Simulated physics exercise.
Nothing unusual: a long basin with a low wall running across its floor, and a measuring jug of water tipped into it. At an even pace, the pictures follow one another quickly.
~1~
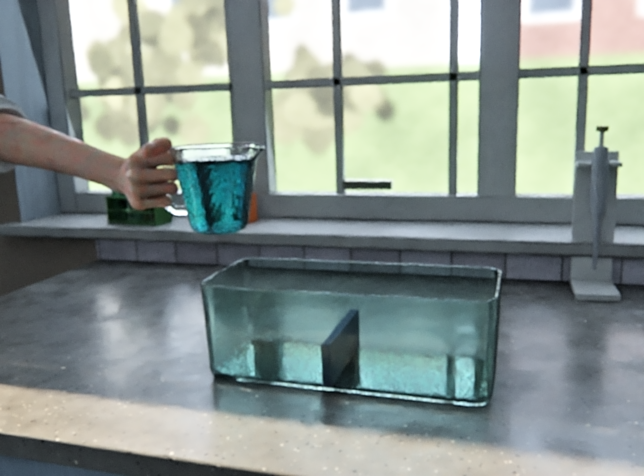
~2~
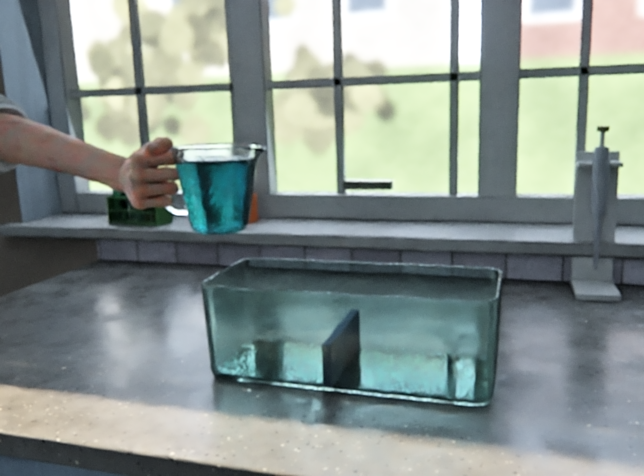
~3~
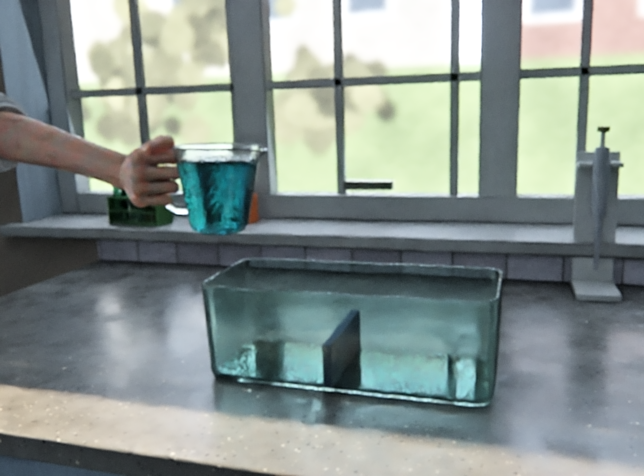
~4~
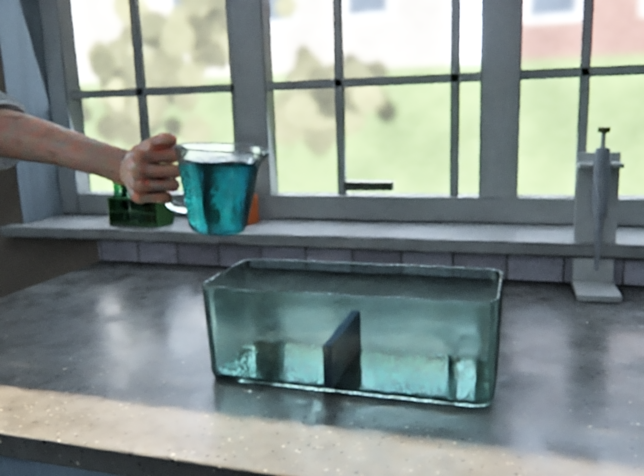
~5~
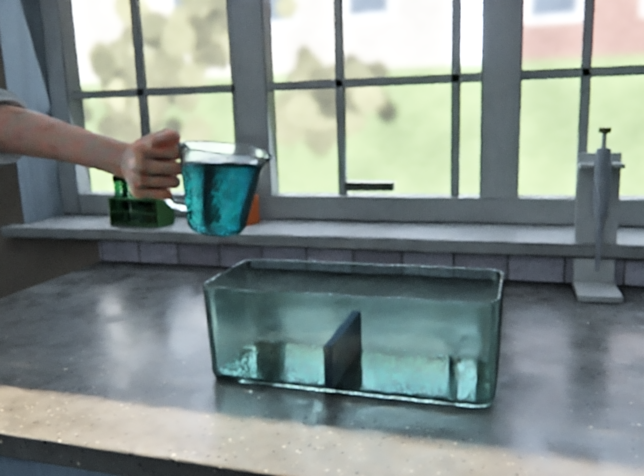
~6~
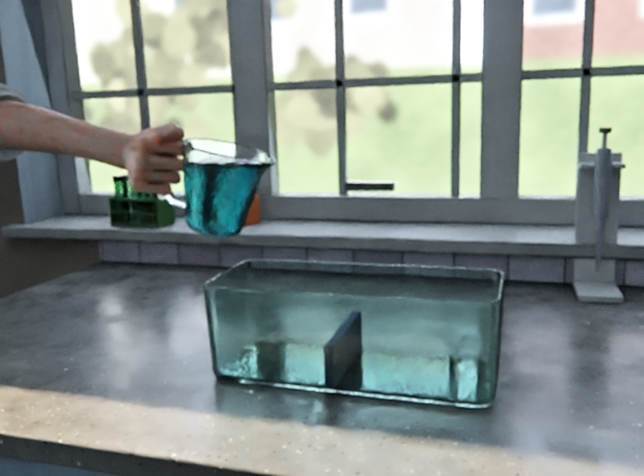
In this clip, a hand holds a clear measuring jug of blue water above a long glass basin with a low wall across its floor, then gradually tilts the jug slightly to the right.
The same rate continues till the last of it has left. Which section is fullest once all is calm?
The most liquid is found in the left area.
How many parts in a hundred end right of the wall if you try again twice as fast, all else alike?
About 5 in a hundred.
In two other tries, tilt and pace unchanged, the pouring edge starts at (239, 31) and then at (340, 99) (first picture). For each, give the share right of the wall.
5 % and 95 %.
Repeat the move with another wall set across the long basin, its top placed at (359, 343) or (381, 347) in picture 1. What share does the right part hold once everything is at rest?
About 5 per cent on the first try, and 15 per cent on the second.
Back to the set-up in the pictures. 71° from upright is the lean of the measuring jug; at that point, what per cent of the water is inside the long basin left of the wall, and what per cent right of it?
Left 15 %, right 0 %.
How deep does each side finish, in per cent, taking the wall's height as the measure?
The left part 40 per cent, the right part 0.
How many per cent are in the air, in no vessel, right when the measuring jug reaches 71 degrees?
About 20 per cent.
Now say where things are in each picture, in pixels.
In the first picture, it leans 0°; its right rim is at (264, 147); the water meets the walls at (184, 159) and (254, 159); the long basin's rim runs from (223, 272) to (499, 286); the wall's top is at (342, 326).
In the second picture, it leans 1°; its right rim is at (265, 148); the water meets the walls at (185, 159) and (255, 159).
In the third picture, it leans 2°; its right rim is at (266, 149); the water meets the walls at (186, 159) and (256, 160).
In the fourth picture, it leans 5°; its right rim is at (269, 153); the water meets the walls at (188, 160) and (258, 161).
In the fifth picture, it leans 9°; its right rim is at (272, 157); the water meets the walls at (191, 160) and (262, 162).
In the sixth picture, it leans 14°; its right rim is at (274, 163); the water meets the walls at (193, 161) and (267, 163).
A moment on, the tilt is 71° and 65 per cent is still to pour, 15 is left of the wall and 0 right of it.
Next, the tilt is 105° and 9 per cent is still to pour, 81 is left of the wall and 0 right of it.
Then the tilt is 110° and 0 per cent is still to pour, 95 is left of the wall and 3 right of it.
Later the tilt is 110° and 0 per cent is still to pour, 96 is left of the wall and 3 right of it.
Finally, 96 per cent lies left of the wall, 3 right of it and 2 outside.
